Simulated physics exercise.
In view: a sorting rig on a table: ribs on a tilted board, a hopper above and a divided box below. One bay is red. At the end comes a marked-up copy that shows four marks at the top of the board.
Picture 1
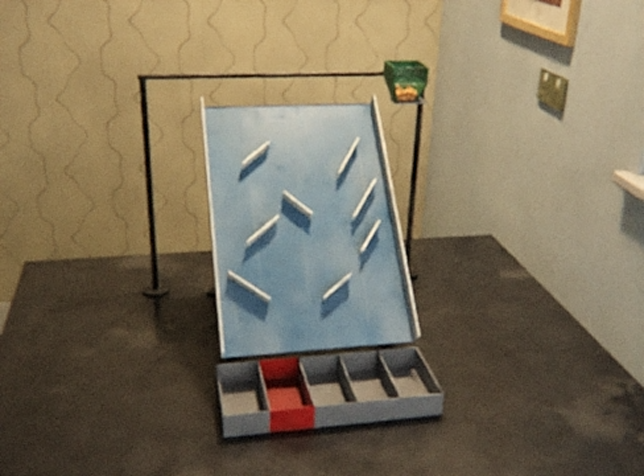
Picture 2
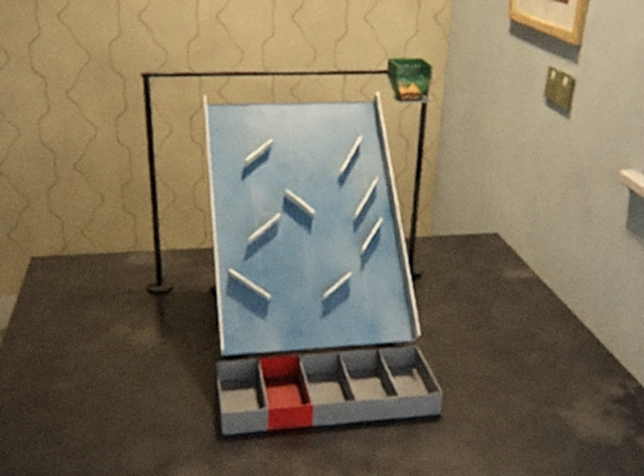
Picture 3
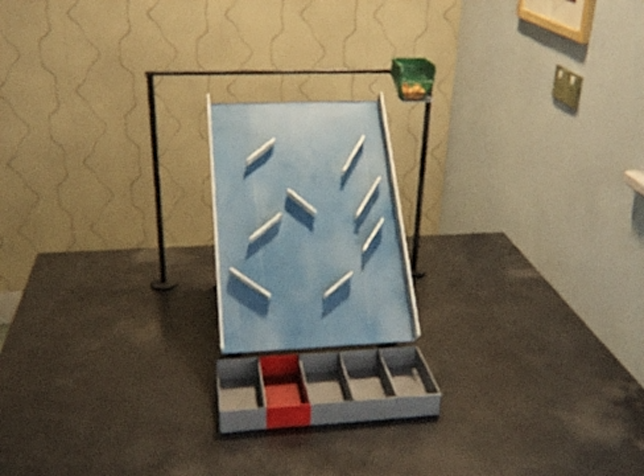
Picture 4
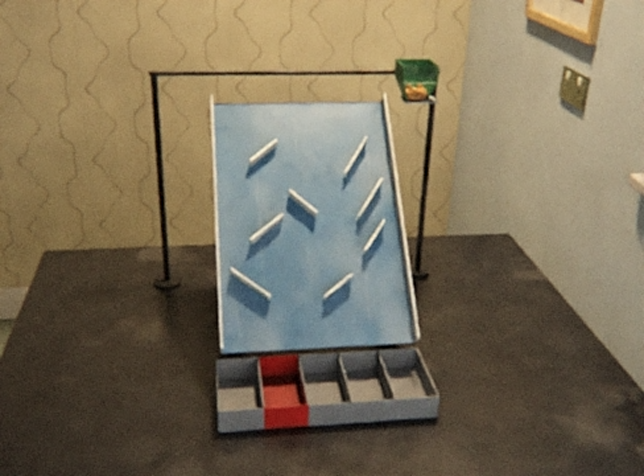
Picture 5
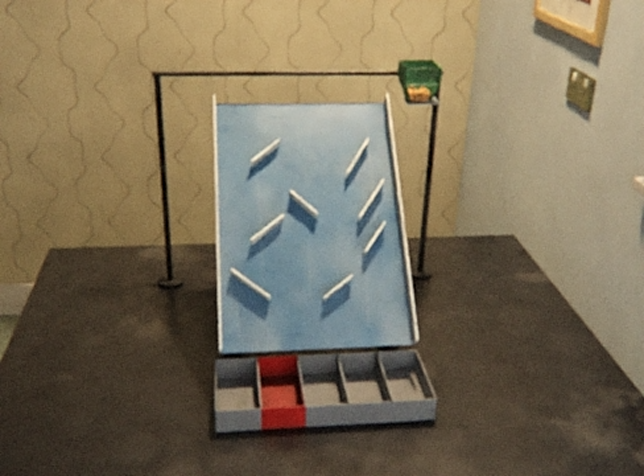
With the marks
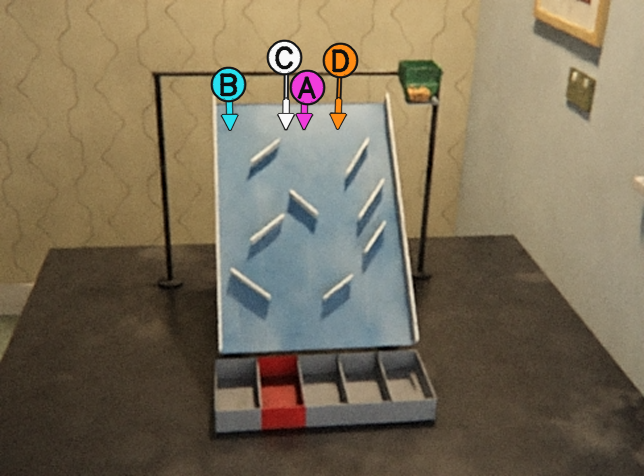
Tilted blue board with pale ribs standing above a divided box with one red bay, the view shifting slightly around the motionless rig.
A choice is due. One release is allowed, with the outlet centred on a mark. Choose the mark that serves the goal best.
D works best here.
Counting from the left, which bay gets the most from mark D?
It is the second one.
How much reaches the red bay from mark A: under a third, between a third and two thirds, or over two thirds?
It is under a third.
On the marked copy, mark A meets the board at (304, 123); mark B meets the board at (229, 124); mark C meets the board at (285, 123); mark D meets the board at (337, 123).
If A is chosen, close to a quarter in the red bay, close to two thirds in other bays, a small share outside the box.
If B is chosen, a small share in the red bay, the bulk in other bays, a small share outside the box.
If C is chosen, a small share in the red bay, close to half in other bays, close to a third outside the box.
If D is chosen, close to half in the red bay, close to a third in other bays, a small share outside the box.
